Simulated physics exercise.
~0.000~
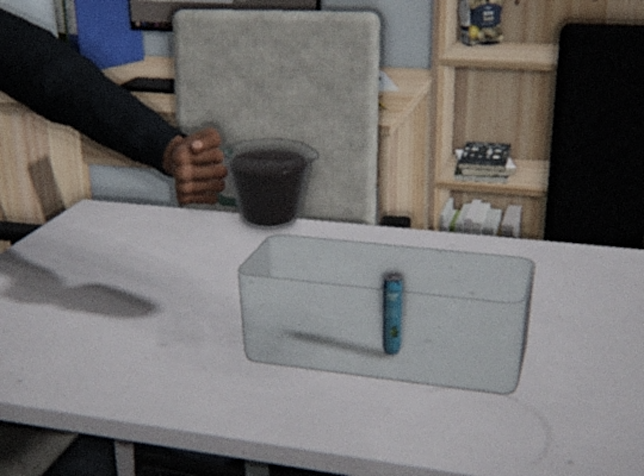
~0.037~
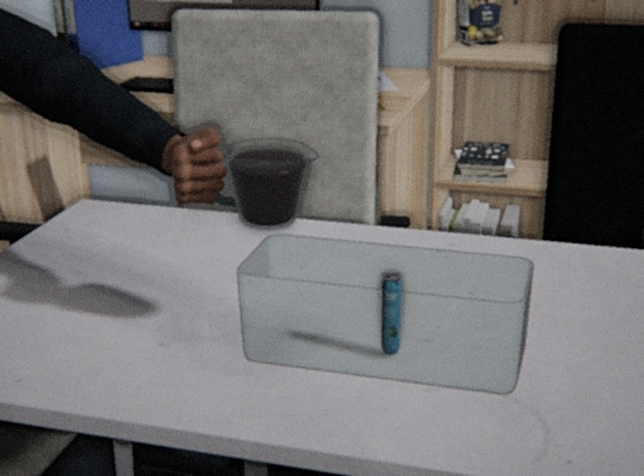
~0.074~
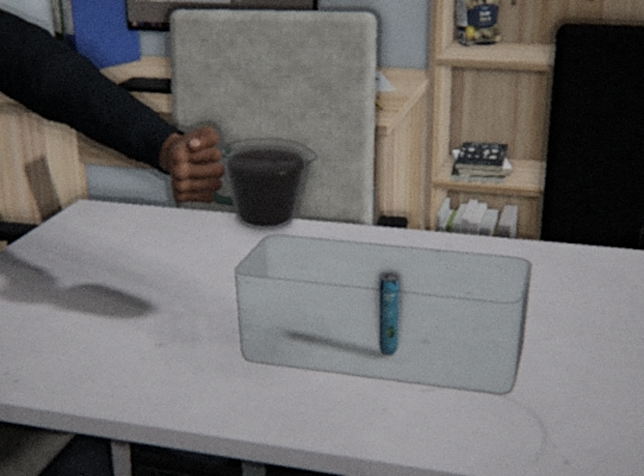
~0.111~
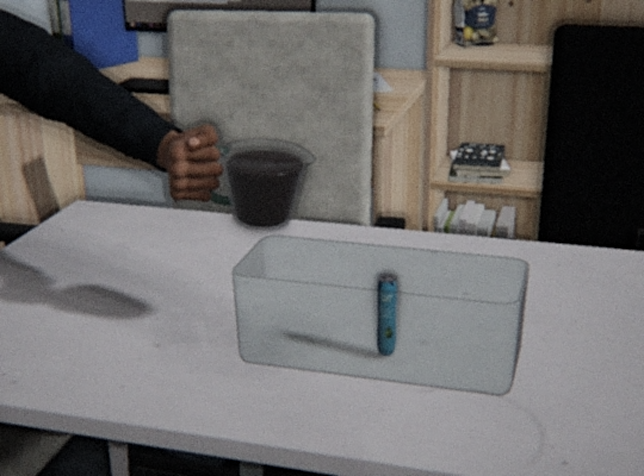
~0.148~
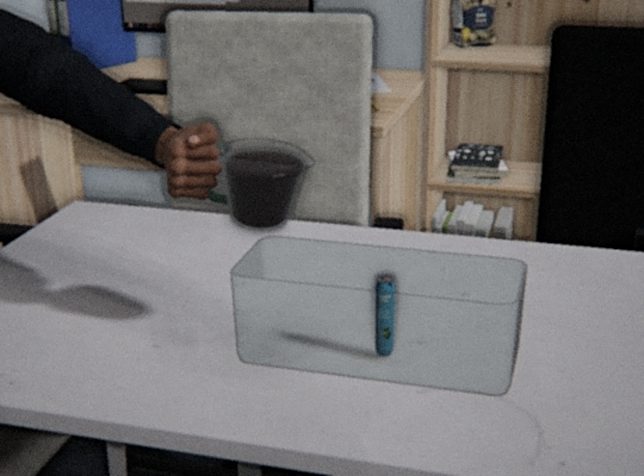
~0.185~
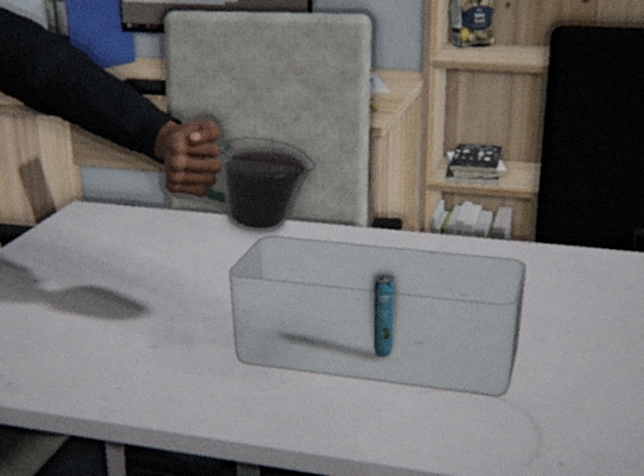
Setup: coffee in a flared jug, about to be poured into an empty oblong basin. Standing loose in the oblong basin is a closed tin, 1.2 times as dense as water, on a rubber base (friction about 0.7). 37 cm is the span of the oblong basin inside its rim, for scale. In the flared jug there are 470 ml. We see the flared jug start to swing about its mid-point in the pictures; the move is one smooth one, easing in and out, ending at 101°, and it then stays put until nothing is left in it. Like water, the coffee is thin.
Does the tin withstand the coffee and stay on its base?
Yes, it is still on its base.
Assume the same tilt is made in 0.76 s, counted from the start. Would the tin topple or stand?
The tin would stay balanced.
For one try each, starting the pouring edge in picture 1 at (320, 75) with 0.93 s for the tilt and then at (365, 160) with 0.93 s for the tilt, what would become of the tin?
First it tips over; then it tips over.
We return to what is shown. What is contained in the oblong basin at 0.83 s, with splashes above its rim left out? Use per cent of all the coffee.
Near 78 in a hundred.
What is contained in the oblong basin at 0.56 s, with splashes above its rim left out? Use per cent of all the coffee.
I'd estimate some 12 percent of the liquid.
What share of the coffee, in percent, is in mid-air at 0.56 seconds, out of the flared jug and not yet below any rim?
20 per cent.
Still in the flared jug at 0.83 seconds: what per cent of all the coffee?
Close to 12 in a hundred.
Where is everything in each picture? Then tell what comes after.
It leans 0°; its right rim is at (319, 156); the coffee meets the walls at (234, 157) and (308, 163); the oblong basin's rim runs from (254, 254) to (530, 282); the tin's top is at (393, 281), in the first frame.
It leans 0°; its right rim is at (318, 156); the coffee meets the walls at (232, 157) and (307, 163), in the second frame.
It leans 2°; its right rim is at (317, 157); the coffee meets the walls at (230, 157) and (305, 164), in the third frame.
It leans 4°; its right rim is at (315, 160); the coffee meets the walls at (229, 157) and (304, 166), in the fourth frame.
It leans 6°; its right rim is at (315, 163); the coffee meets the walls at (229, 158) and (303, 167), in the fifth frame.
It leans 10°; its right rim is at (315, 167); the coffee meets the walls at (229, 159) and (305, 168), in the sixth frame.
After 0.56 s the tilt is 66° and 68 per cent is still to pour; the tin stands where it began.
After 0.83 s the tilt is 98° and 12 per cent is still to pour; the tin stands where it began.
After 1.12 s the tilt is 101° and 0 per cent is still to pour; the tin stands where it began.
After 1.43 s the tilt is 101° and 0 per cent is still to pour; the tin stands where it began.
In the end the tin stands where it began.
